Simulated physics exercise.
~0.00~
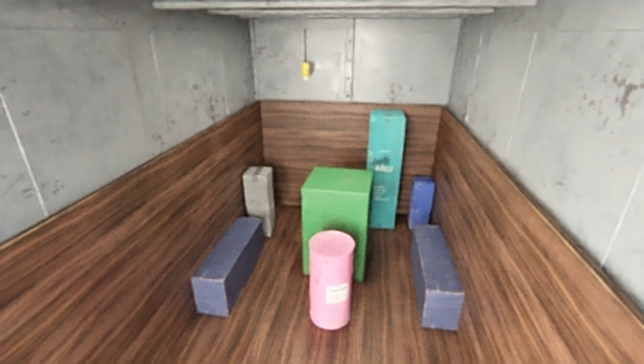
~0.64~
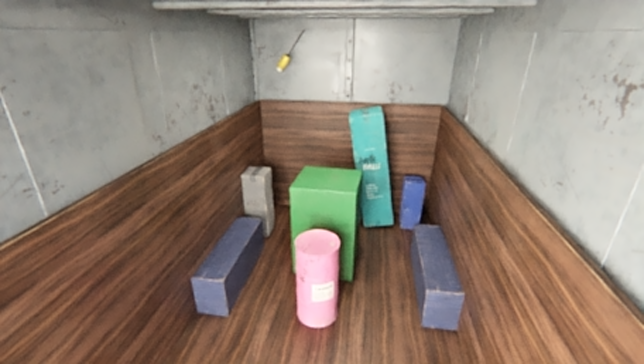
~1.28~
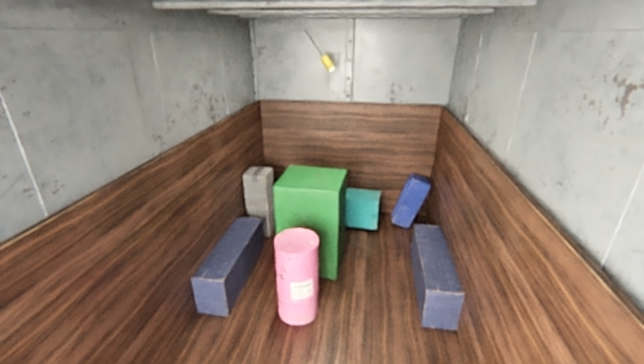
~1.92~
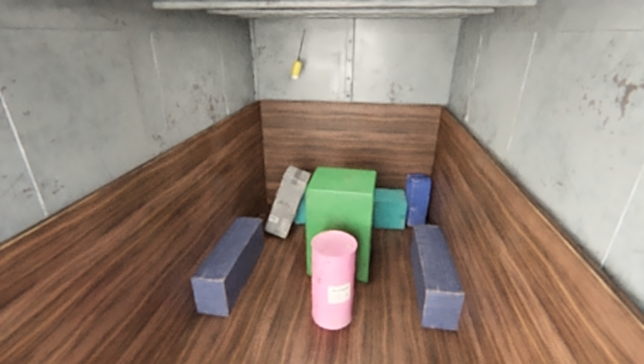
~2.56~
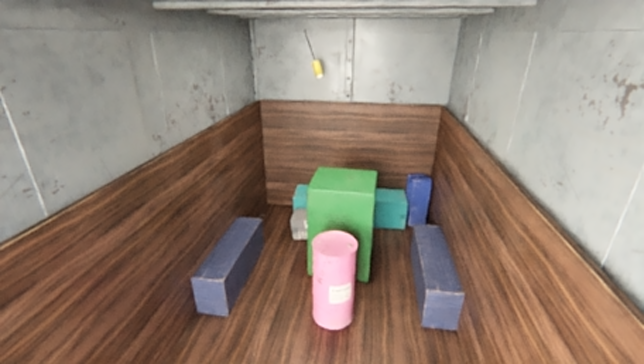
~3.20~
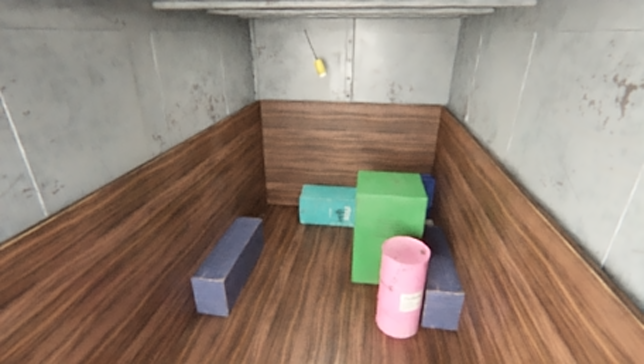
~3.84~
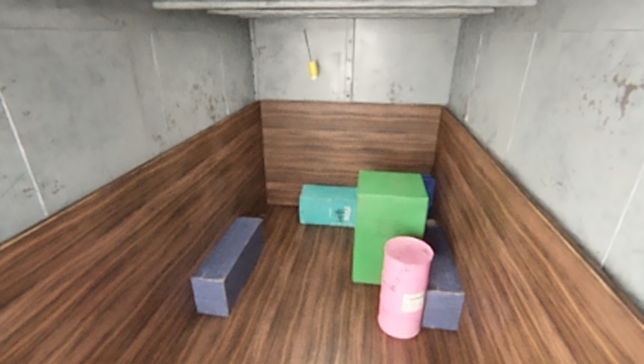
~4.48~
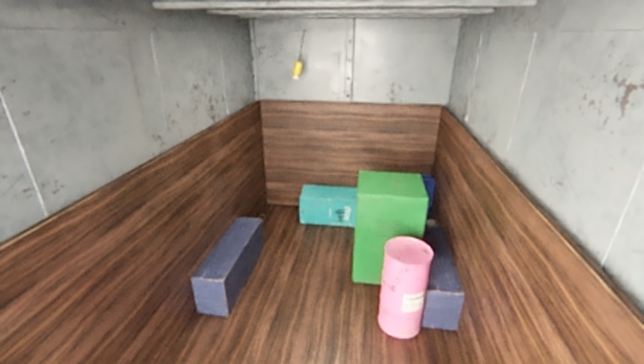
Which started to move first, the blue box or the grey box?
The blue box moved first, shifting a little to the left while the grey box still stood in its place. The grey box only started to move later, when it leaned over to the right.
